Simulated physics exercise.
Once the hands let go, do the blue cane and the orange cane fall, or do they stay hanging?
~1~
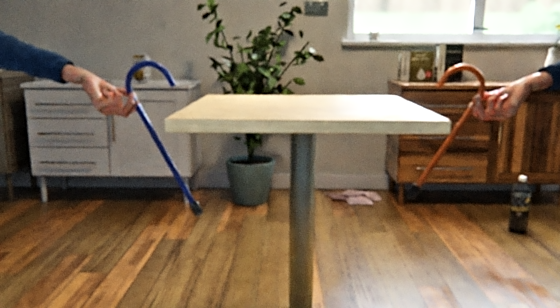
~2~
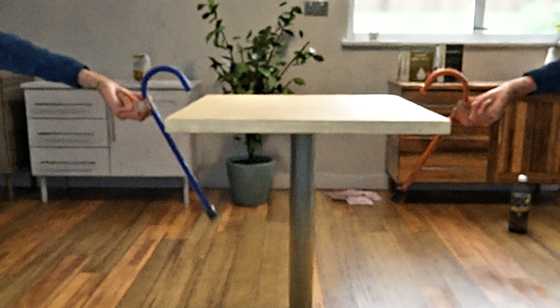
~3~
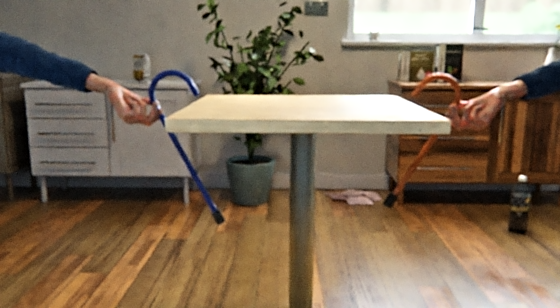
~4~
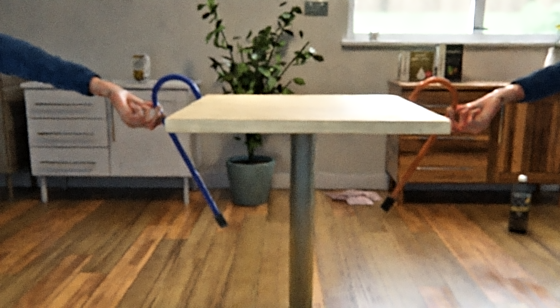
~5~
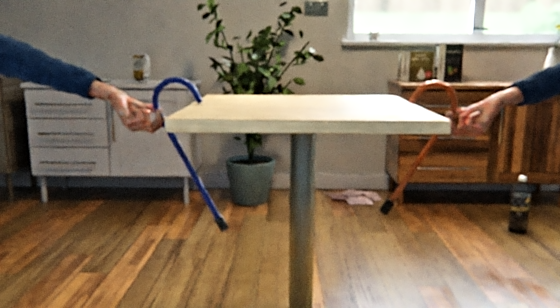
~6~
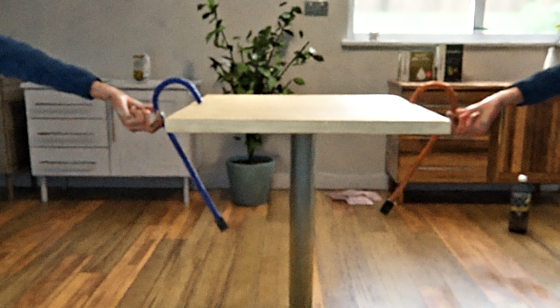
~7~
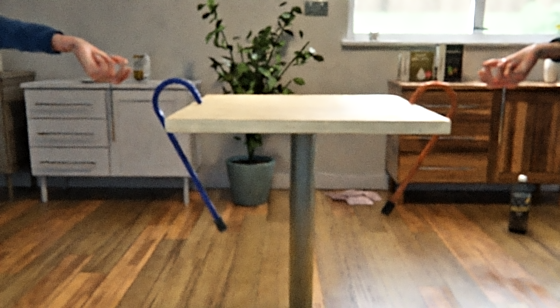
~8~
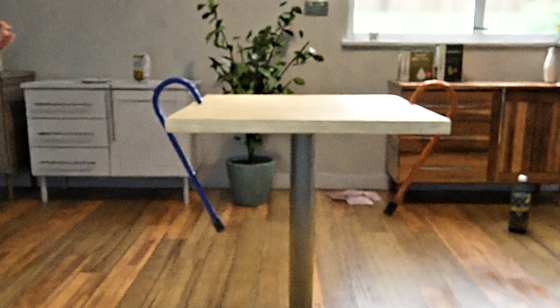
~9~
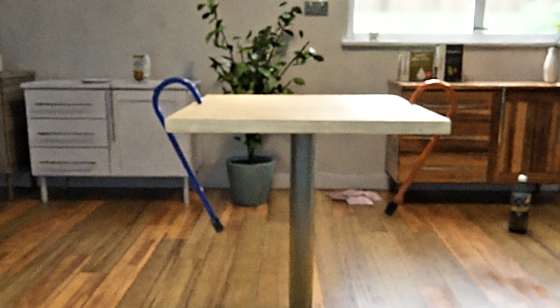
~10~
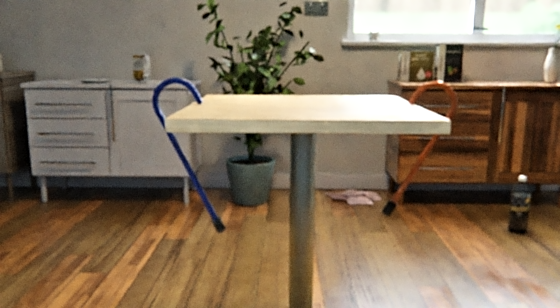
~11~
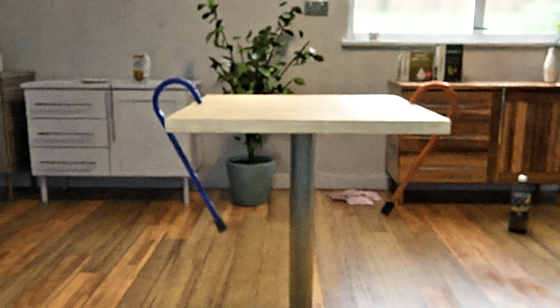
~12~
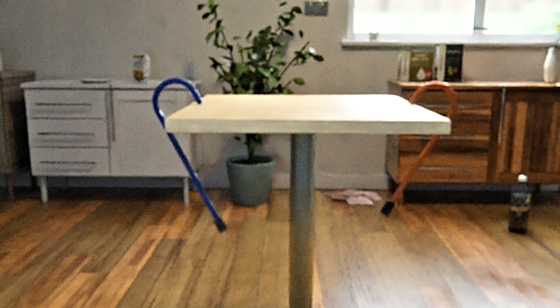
Both canes stay hanging, the blue one at the left end of the table and the orange one at the right end.
